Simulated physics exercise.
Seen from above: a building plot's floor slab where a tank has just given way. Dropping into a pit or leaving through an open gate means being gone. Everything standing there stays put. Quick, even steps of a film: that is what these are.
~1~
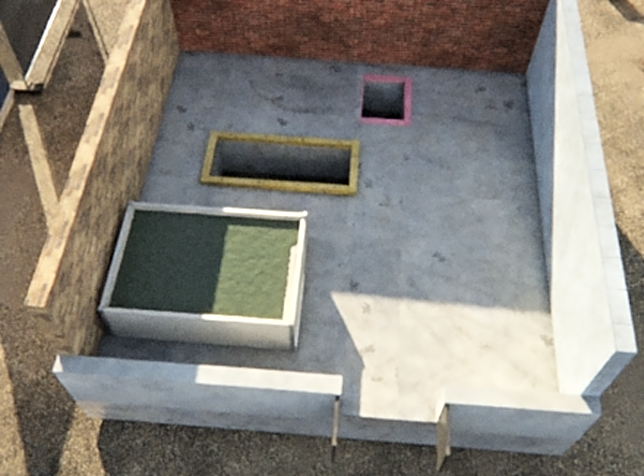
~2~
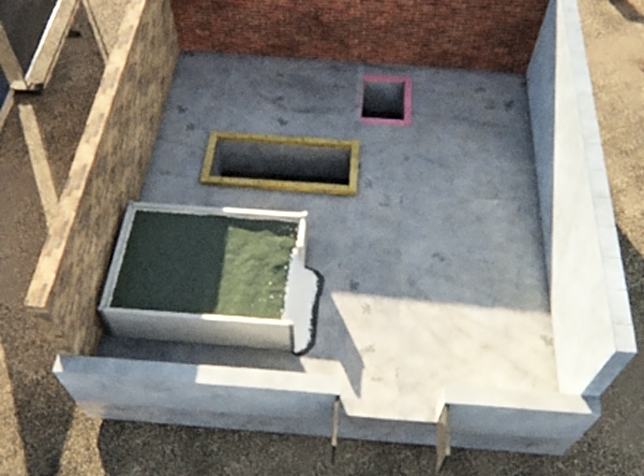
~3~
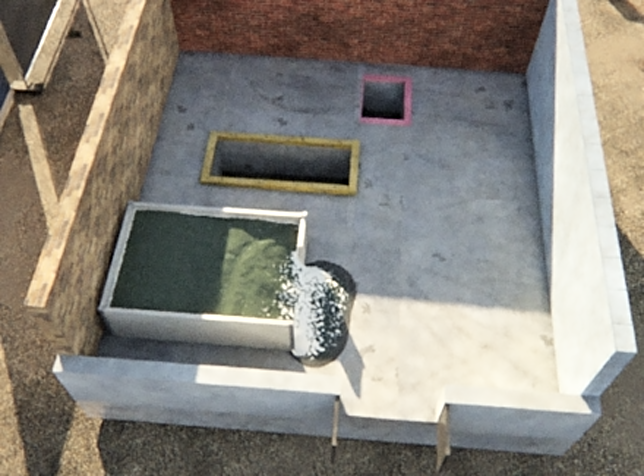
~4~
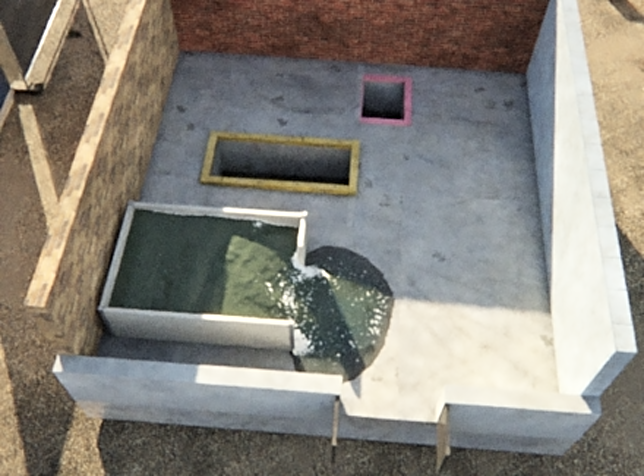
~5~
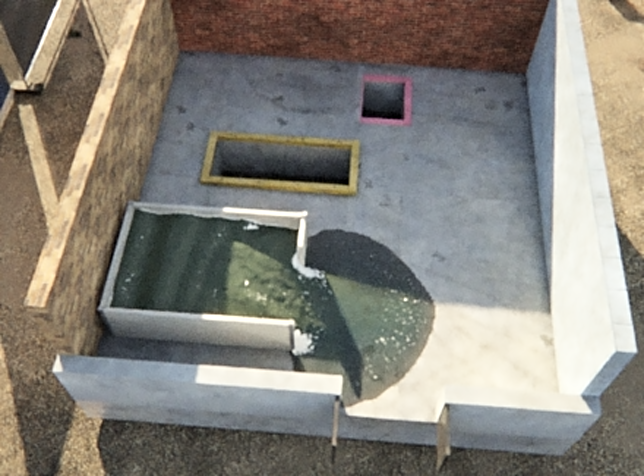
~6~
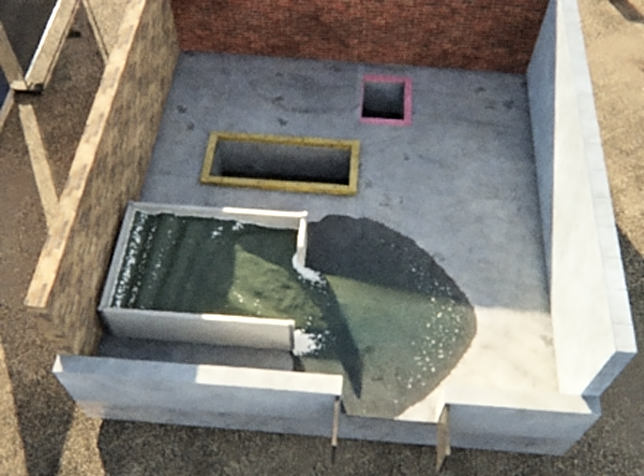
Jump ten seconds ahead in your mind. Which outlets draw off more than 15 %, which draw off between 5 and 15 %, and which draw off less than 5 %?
It goes like this: The gate draws off more than 15 %; the pink pit draws off more than 15 %; the yellow pit draws off less than 5 %.
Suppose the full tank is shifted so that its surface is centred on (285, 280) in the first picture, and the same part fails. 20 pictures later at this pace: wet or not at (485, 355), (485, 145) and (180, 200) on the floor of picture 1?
In sequence: Inundated, next inundated, then unflooded.
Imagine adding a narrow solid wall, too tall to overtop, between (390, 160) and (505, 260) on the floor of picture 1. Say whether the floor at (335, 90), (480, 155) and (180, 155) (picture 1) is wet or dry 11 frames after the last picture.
In the order given, the spots are spared, spared and spared.
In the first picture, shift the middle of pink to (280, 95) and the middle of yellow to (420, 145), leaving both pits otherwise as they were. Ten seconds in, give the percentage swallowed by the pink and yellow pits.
Split: Pink 6 %, yellow 4 %.
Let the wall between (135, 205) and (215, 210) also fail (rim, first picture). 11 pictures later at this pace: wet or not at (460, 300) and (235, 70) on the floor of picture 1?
First spot spared, second spot submerged.
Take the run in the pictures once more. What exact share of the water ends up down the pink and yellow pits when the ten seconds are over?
About 20 percent for the first and about 0 percent for the second.
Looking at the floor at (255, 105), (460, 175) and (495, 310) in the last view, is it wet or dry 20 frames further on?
First spared, then swamped, then swamped.
A moment on, water covers 30 % of the floor; the gate 1 %, the pink pit 0 %, the yellow pit 0 %.
Next, water covers 35 % of the floor; the gate 5 %, the pink pit 0 %, the yellow pit 0 %.
Then, water covers 40 % of the floor; the gate 9 %, the pink pit 0 %, the yellow pit 0 %.
Later, water covers 65 % of the floor; the gate 14 %, the pink pit 5 %, the yellow pit 0 %.
In the end, water covers 80 % of the floor; the gate 19 %, the pink pit 20 %, the yellow pit 0 %.
